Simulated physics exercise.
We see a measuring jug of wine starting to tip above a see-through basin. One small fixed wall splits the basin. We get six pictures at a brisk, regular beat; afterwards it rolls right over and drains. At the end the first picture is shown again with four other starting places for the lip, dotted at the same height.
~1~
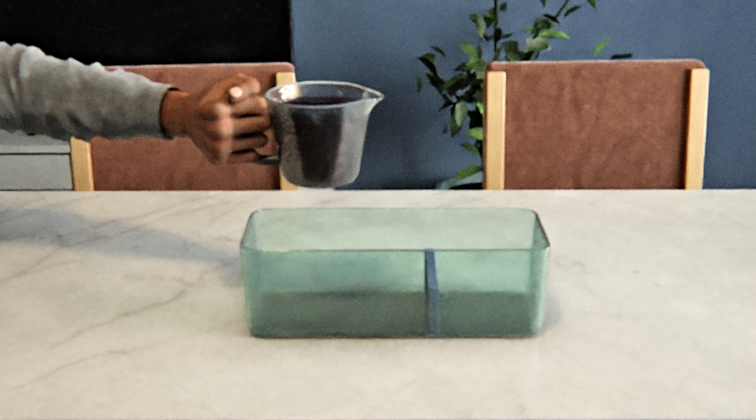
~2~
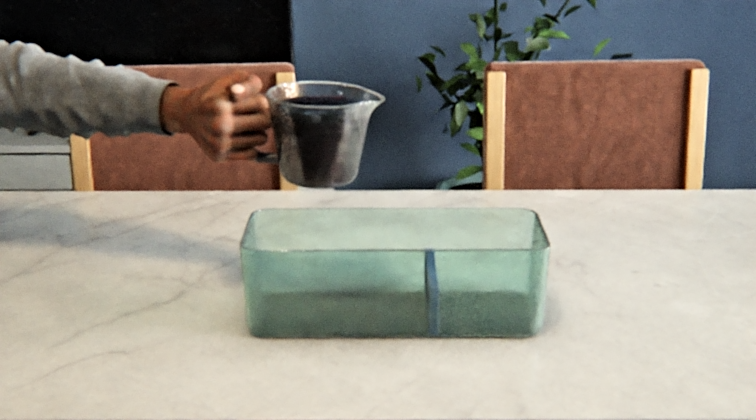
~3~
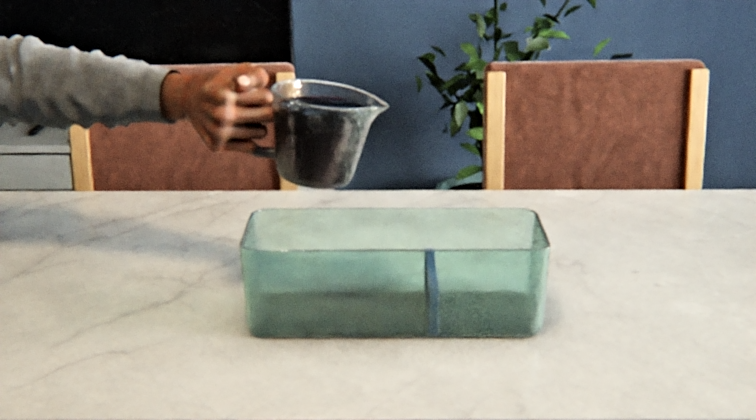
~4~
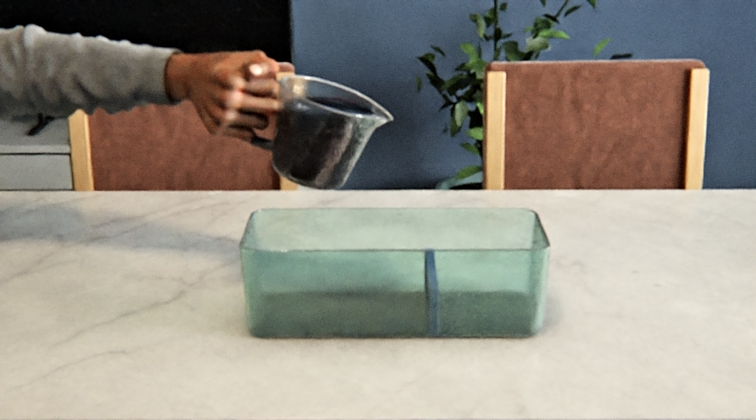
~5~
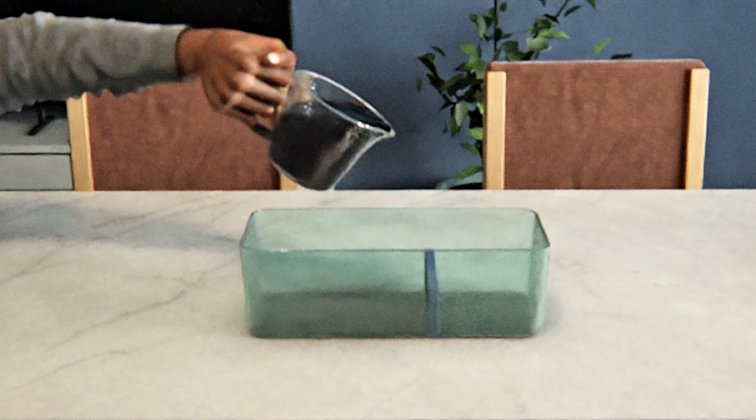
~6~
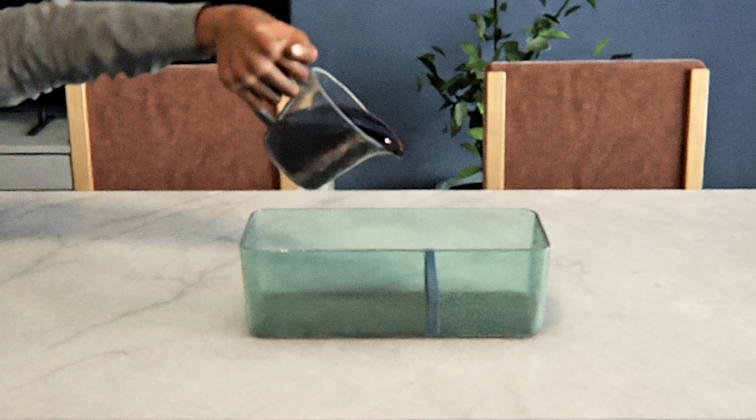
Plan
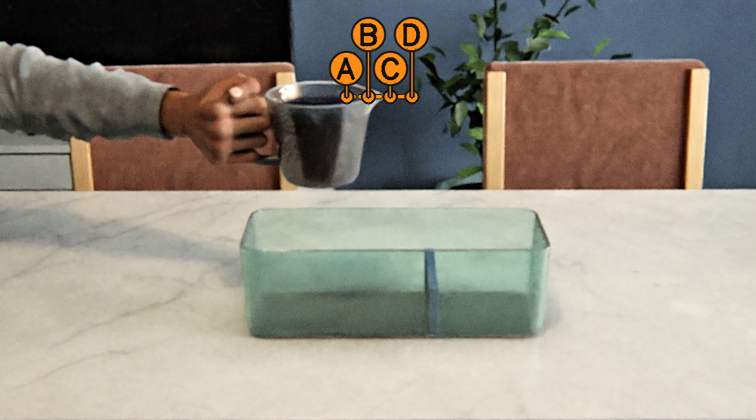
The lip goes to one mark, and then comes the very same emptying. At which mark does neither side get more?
Dot D does it best.
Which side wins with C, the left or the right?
The left side.
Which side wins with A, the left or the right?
More ends on the left.
In orange, A at (346, 96); B at (368, 96); C at (390, 96); D at (411, 96).
With A, about 90 % ends left of the wall and 6 % right of it; 4 % is lost outside.
With B, about 89 % ends left of the wall and 7 % right of it; 4 % is lost outside.
With C, about 74 % ends left of the wall and 24 % right of it.
With D, about 52 % ends left of the wall and 45 % right of it; 3 % is lost outside.
